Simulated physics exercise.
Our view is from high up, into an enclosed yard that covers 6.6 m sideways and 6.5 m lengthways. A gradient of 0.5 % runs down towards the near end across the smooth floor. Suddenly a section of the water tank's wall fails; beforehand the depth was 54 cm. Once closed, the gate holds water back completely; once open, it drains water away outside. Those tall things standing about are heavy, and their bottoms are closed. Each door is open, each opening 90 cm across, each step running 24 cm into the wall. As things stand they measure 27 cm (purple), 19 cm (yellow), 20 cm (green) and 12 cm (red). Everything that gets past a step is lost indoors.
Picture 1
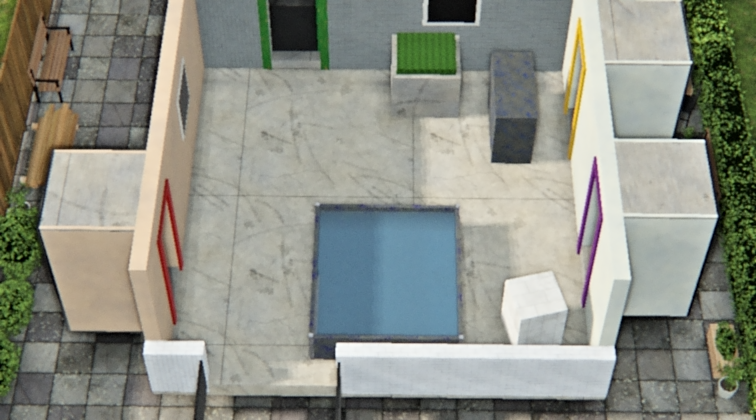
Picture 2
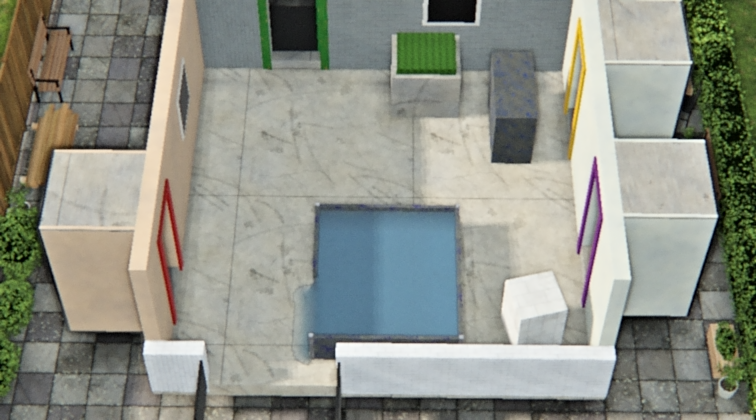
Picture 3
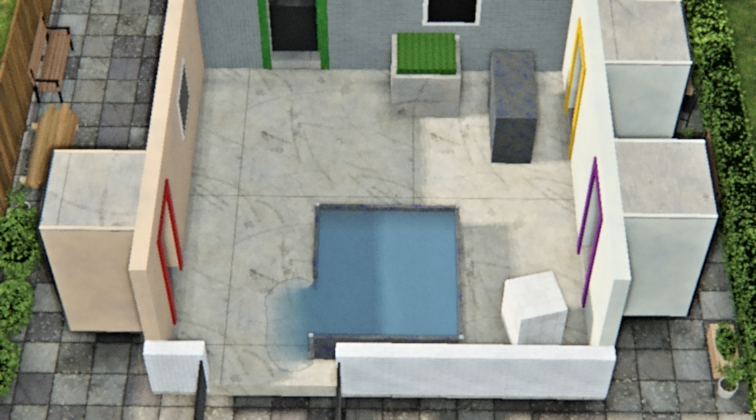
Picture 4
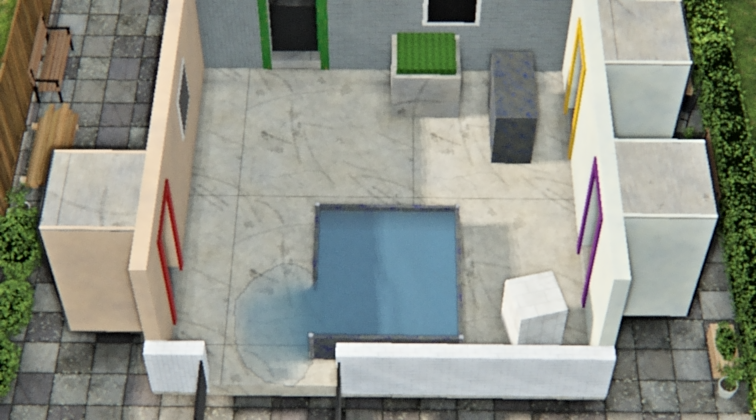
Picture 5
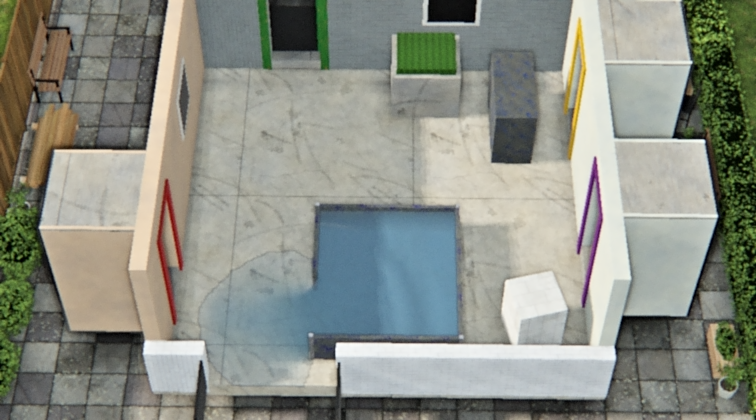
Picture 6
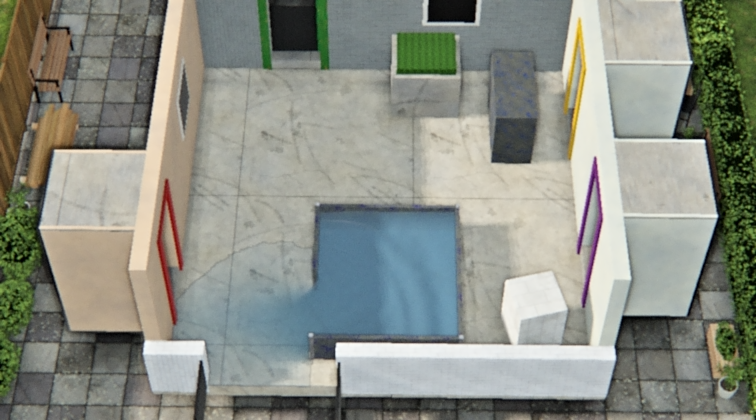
Water escaping through the left side of a square blue tank and fanning out leftward across the pale floor of a walled yard.
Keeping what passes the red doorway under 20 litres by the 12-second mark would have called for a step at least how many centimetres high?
It would have called for about 25 cm.
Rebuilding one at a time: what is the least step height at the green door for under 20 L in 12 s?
Green would need about 7.5 cm on its own.
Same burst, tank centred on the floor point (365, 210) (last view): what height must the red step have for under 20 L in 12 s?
I'd put it at close to 24 cm.
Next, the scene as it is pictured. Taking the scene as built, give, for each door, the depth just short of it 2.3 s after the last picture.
Lab note, cm: Purple 0; yellow 0; green 0; red 27.
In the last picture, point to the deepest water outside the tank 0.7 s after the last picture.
Around pixel (169, 370).
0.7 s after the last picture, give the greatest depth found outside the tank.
43 cm.
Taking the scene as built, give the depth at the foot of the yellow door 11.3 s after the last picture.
Some 2.0 cm.
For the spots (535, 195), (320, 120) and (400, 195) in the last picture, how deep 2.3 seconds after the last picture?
In that order: 0, 0 and 0 cm.
Then, 0.7 s after the last picture water covers 15 % of the floor, deepest (43 cm) near (169, 370); 26 cm at the red door, 24 litres in over its 12 cm step.
Then, 2.3 s after the last picture water covers 25 % of the floor, deepest (30 cm) near (180, 370); 27 cm at the red door, 153 litres in over its 12 cm step.
Then, 11.3 s after the last picture water covers 85 % of the floor, deepest (8 cm) near (169, 370); 7 cm at the red door, 254 litres in over its 12 cm step.
At the red door as built, the water peaked near 29 cm, 1.3 s after the last picture.
With a step of 21 cm, 58 litres would have come in within the 12 s; with 28 cm, 8 litres. So under 20 litres takes about 25 cm.
